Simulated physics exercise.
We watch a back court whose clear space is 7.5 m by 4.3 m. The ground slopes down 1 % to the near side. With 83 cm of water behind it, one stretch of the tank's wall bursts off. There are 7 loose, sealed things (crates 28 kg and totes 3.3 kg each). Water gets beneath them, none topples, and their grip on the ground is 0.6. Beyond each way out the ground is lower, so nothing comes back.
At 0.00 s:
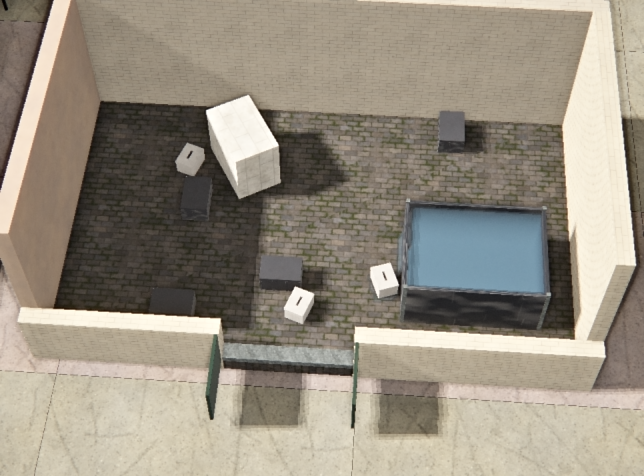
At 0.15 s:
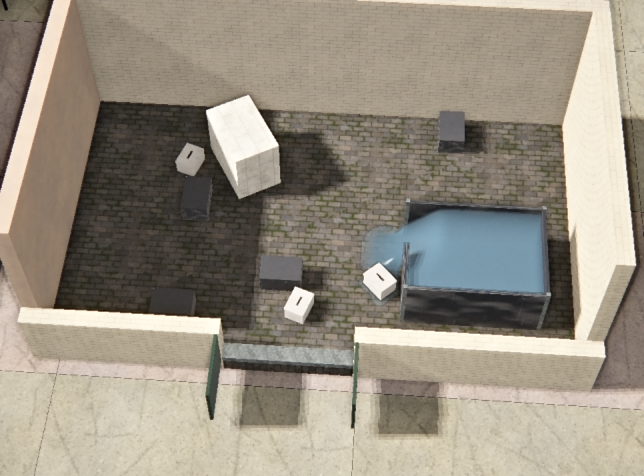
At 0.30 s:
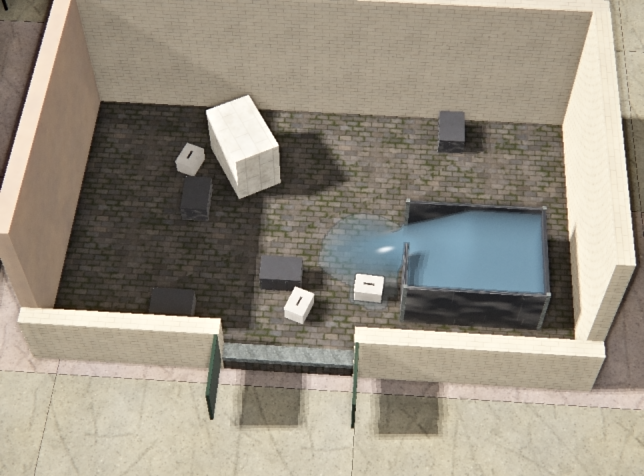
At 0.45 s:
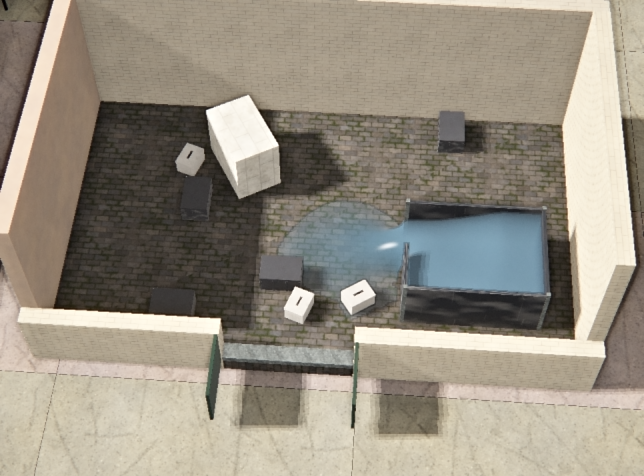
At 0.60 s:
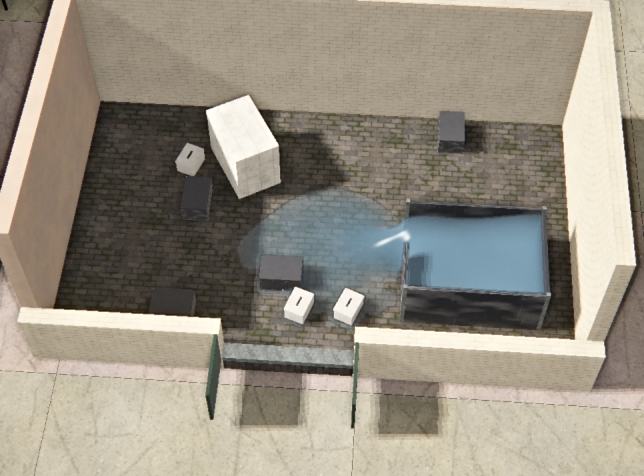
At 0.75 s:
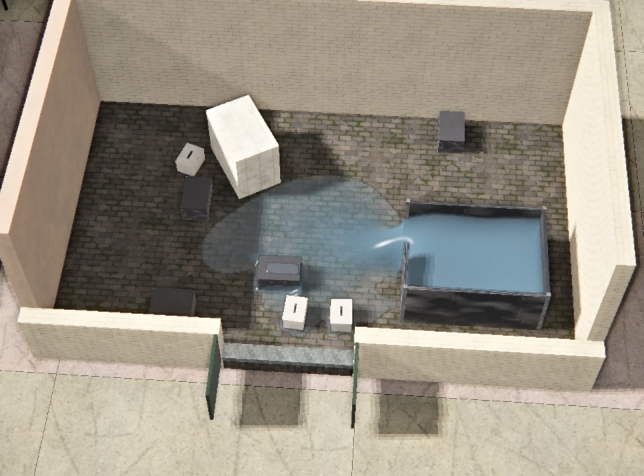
A blue tank of water burst open on its left side, and the water fanned out across the dark paved yard, pushing one white box left and toward the near wall before another shifted slightly.
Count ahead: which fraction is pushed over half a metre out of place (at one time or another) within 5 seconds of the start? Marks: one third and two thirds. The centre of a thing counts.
Share: Two thirds or more.
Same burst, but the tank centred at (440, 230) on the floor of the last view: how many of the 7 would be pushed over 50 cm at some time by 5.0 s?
Then 4.
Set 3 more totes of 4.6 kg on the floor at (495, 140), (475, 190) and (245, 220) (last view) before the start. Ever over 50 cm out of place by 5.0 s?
In that order: Under, less, more.
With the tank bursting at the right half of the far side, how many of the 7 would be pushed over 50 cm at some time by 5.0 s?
In that case 1 of them.
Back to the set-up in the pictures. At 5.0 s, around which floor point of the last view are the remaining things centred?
Around (249, 219).
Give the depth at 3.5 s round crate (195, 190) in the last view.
Roughly 12 cm.
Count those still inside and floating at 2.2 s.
At that moment 0.
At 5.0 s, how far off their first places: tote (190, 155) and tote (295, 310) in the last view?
In that order: 100 cm, gone out.
After 1.1 s 2 of 7 are over 50 cm from their spots; 0 afloat.
After 2.2 s 5 of 7 are over 50 cm from their spots; 0 afloat.
After 3.5 s 5 of 7 are over 50 cm from their spots; 1 afloat.
After 5.0 s 6 of 7 are over 50 cm from their spots, and 6 have been at some point; 3 afloat.
